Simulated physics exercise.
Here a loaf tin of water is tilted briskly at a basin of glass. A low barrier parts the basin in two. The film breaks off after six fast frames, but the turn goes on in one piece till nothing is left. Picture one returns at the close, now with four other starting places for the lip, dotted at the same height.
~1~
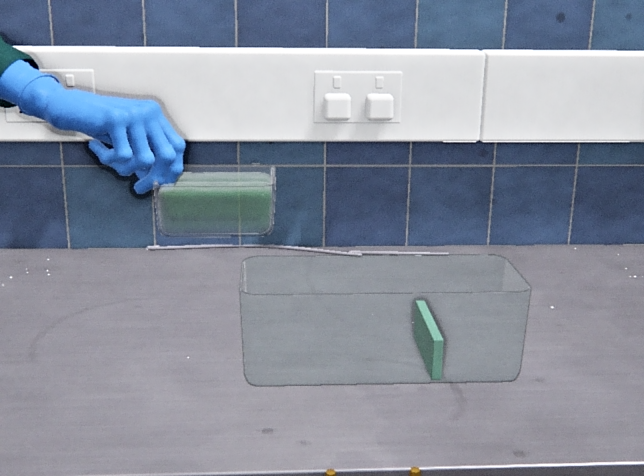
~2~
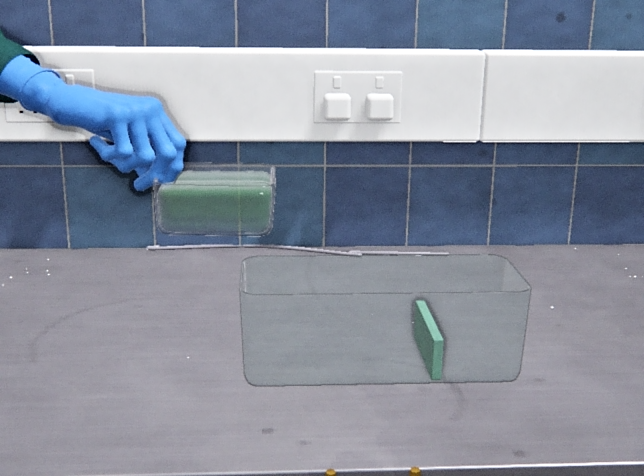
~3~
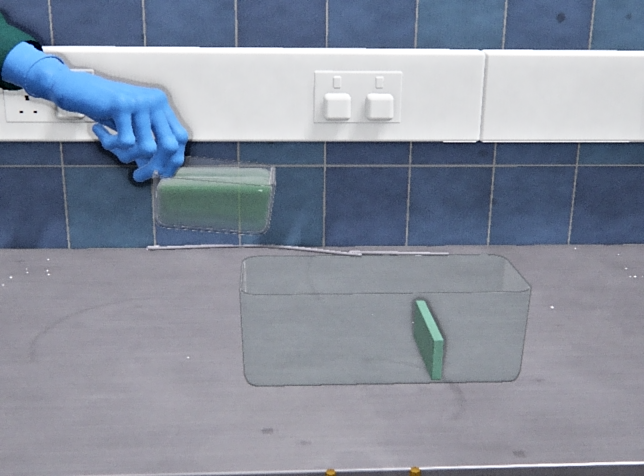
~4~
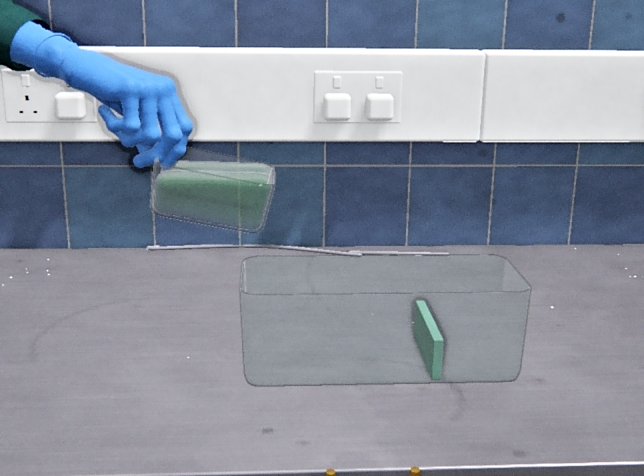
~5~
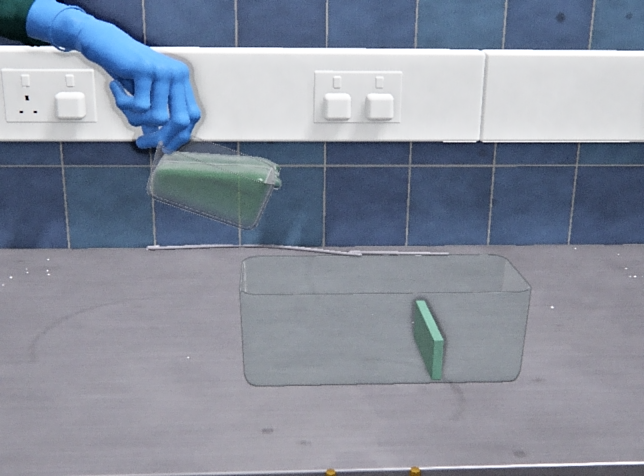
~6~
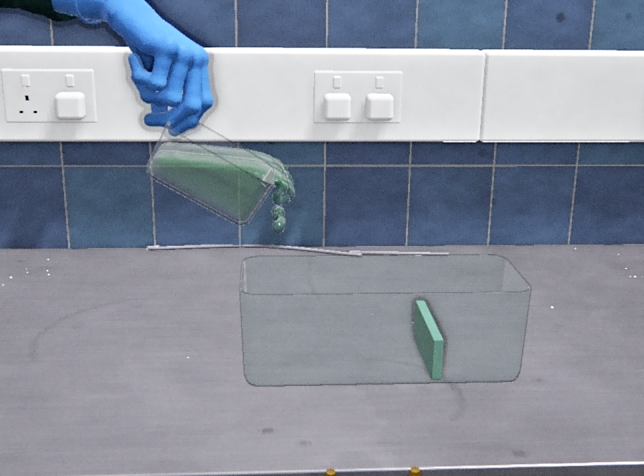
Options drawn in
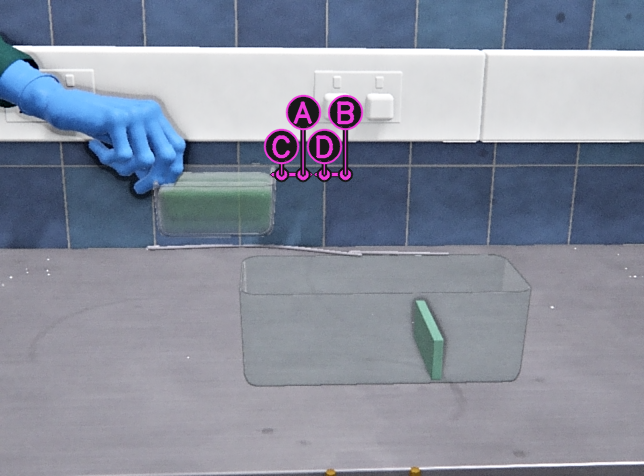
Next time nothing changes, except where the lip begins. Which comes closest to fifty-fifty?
B works best here.
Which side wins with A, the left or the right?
The left one.
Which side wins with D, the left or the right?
More ends on the left.
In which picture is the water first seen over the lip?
Picture 5.
On the marked copy, A at (303, 174); B at (345, 174); C at (281, 174); D at (324, 174).
With A, about 91 % ends left of the wall and 4 % right of it; 5 % is lost outside.
With B, about 49 % ends left of the wall and 44 % right of it; 7 % is lost outside.
With C, about 92 % ends left of the wall and 3 % right of it; 6 % is lost outside.
With D, about 87 % ends left of the wall and 6 % right of it; 7 % is lost outside.
